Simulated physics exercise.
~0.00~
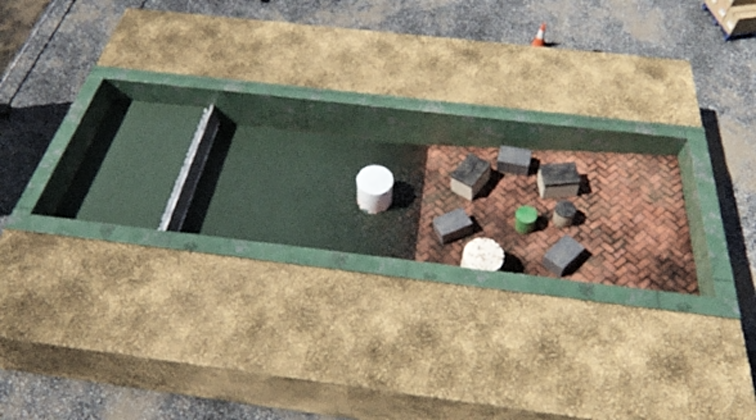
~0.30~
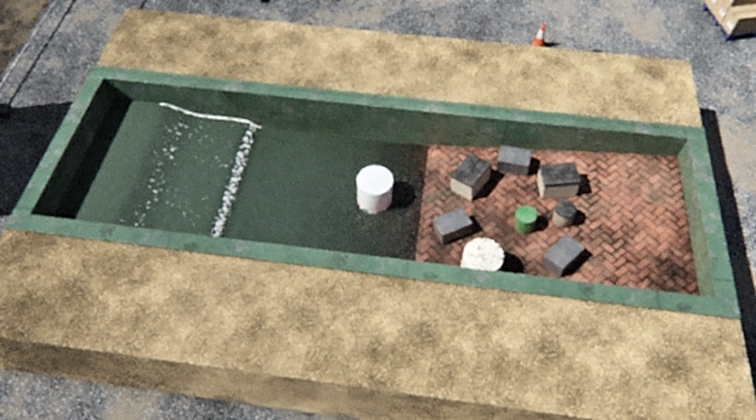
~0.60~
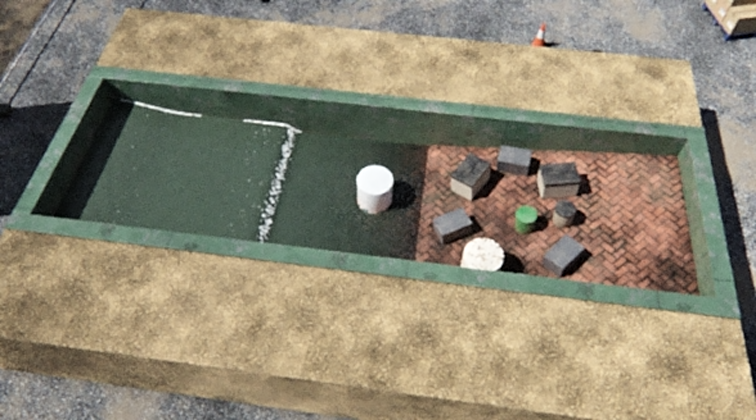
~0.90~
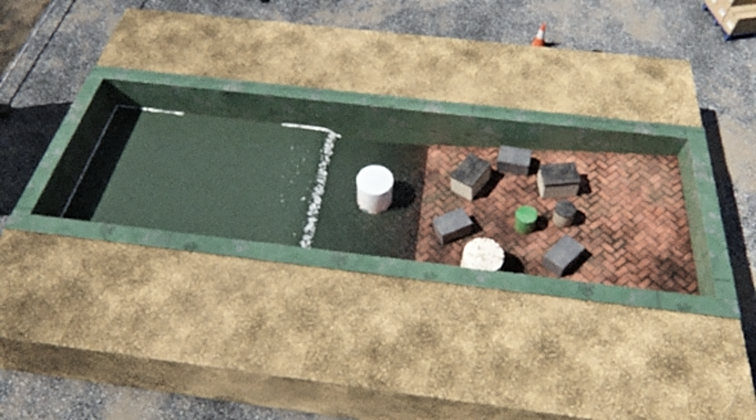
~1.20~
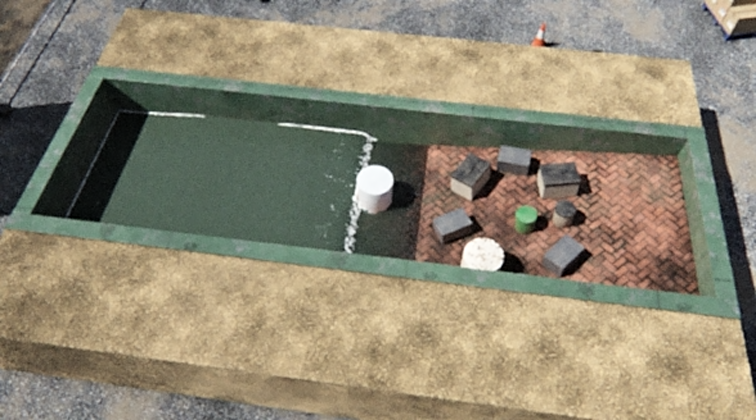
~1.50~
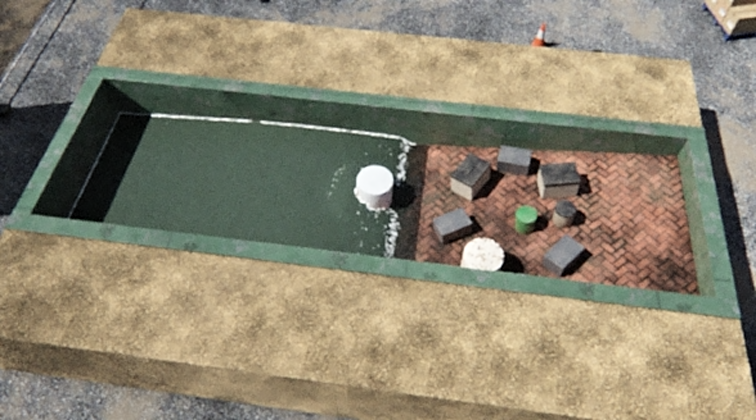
A foamy line of water swept rightward along the green channel once the dividing board vanished, passed around the white pail and reached the edge of the bricks, while the scattered blocks and pails stayed put.
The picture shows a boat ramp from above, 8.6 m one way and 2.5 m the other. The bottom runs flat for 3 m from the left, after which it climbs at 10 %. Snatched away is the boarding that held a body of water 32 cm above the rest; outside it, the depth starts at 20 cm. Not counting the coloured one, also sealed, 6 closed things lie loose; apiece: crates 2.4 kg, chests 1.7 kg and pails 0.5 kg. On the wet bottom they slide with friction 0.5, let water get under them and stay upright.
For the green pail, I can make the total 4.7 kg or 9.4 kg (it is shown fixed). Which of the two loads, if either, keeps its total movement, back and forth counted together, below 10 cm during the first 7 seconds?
Neither of them does.
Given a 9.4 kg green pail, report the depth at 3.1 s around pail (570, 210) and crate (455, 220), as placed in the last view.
Some 3 cm at the first, some 13 cm at the second.
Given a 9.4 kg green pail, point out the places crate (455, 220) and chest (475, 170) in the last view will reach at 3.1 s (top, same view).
(513, 217) and (558, 187), roughly.
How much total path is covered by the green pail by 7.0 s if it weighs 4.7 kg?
Total path: Roughly 100 cm.
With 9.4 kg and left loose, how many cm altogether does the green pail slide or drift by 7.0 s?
Total distance: Near 20 cm.
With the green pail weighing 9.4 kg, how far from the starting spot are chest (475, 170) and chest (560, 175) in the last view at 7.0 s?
Net displacement, in order: 140 cm; 60 cm.
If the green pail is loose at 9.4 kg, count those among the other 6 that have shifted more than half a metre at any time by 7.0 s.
The count comes to 6.
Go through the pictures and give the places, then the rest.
In the first picture, the green pail at (529, 215), on the bottom; water covers 12.0 m2; 0 of 7 have shifted.
In the second picture, the green pail at (529, 215), on the bottom; 12.0 m2 under water; 0 of 7 have shifted.
In the third picture, the green pail at (529, 215), on the bottom; 12.0 m2 under water; 0 of 7 have shifted.
In the fourth picture, the green pail at (529, 215) rests on the ground; water covers 12.0 m2; 0 of 7 have shifted.
In the fifth picture, the green pail at (529, 215), on the bottom; 12.0 m2 under water; 0 of 7 have shifted.
In the sixth picture, the green pail at (529, 215), on the bottom; 12.0 m2 under water; 0 of 7 have shifted.
After 2.1 s the green pail would be 0 cm from its start with 4.7 kg and 0 cm from its start with 9.4 kg; 0 cm of water round it then.
After 3.1 s the green pail would be 40 cm from its start with 4.7 kg and 12 cm from its start with 9.4 kg; 7 cm of water round it then.
After 4.9 s the green pail would be 77 cm from its start with 4.7 kg and 19 cm from its start with 9.4 kg; 4 cm of water round it then.
After 7.0 s the green pail would be 61 cm from its start with 4.7 kg and 17 cm from its start with 9.4 kg; 2 cm of water round it then.
